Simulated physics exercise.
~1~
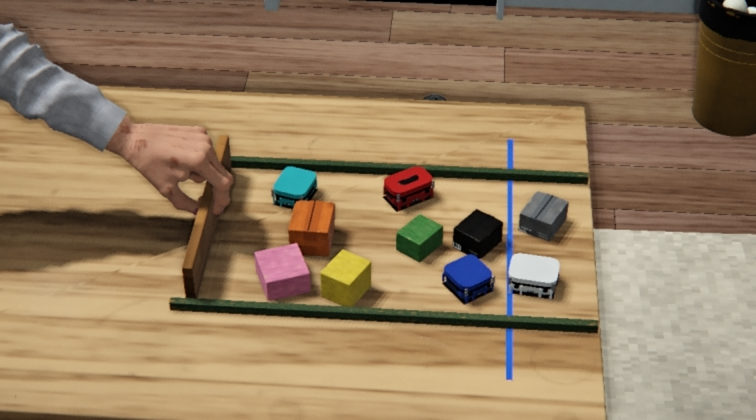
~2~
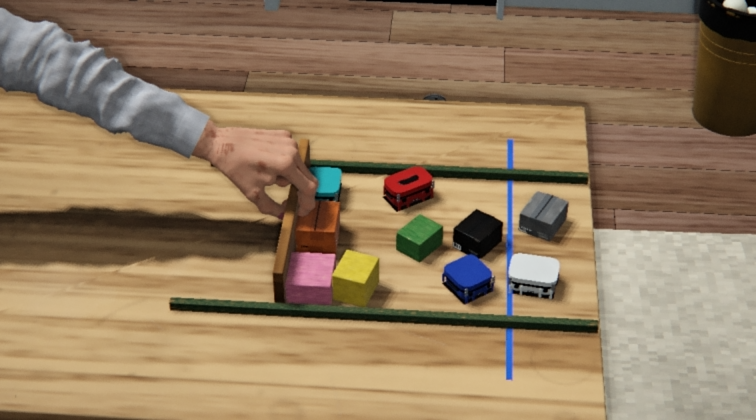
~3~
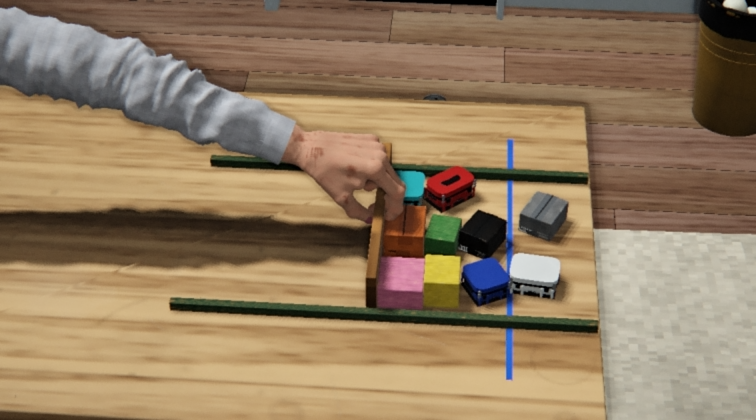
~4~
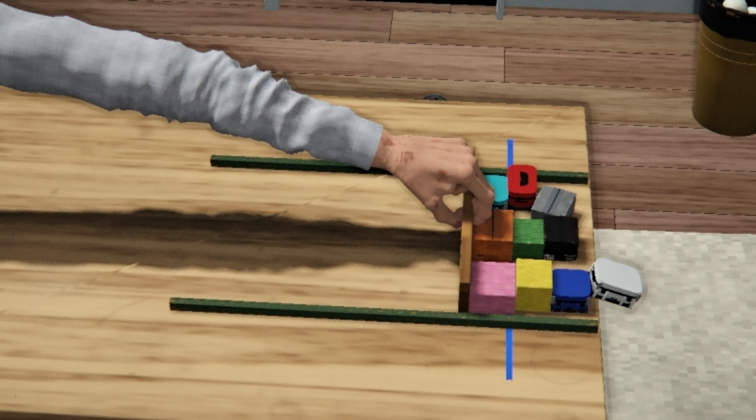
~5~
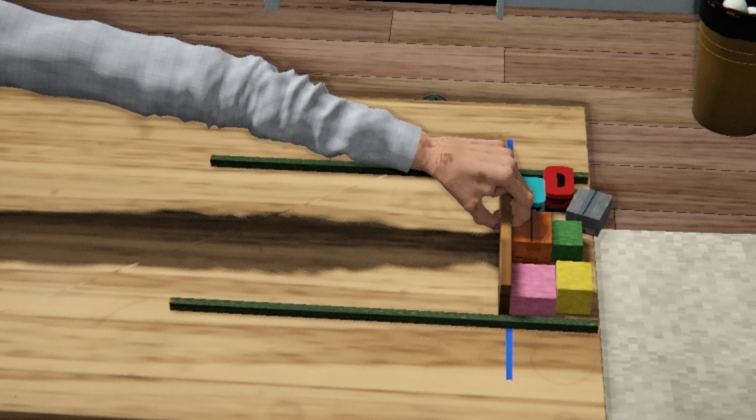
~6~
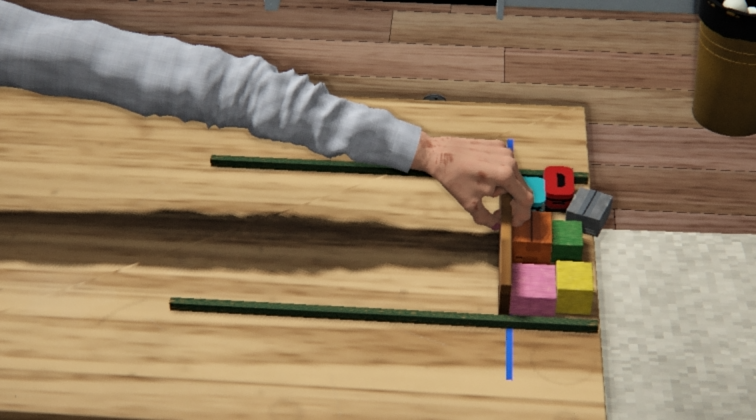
On a wooden table, a hand pushing a board right to blue tape, sending white, blue and black items off the edge.
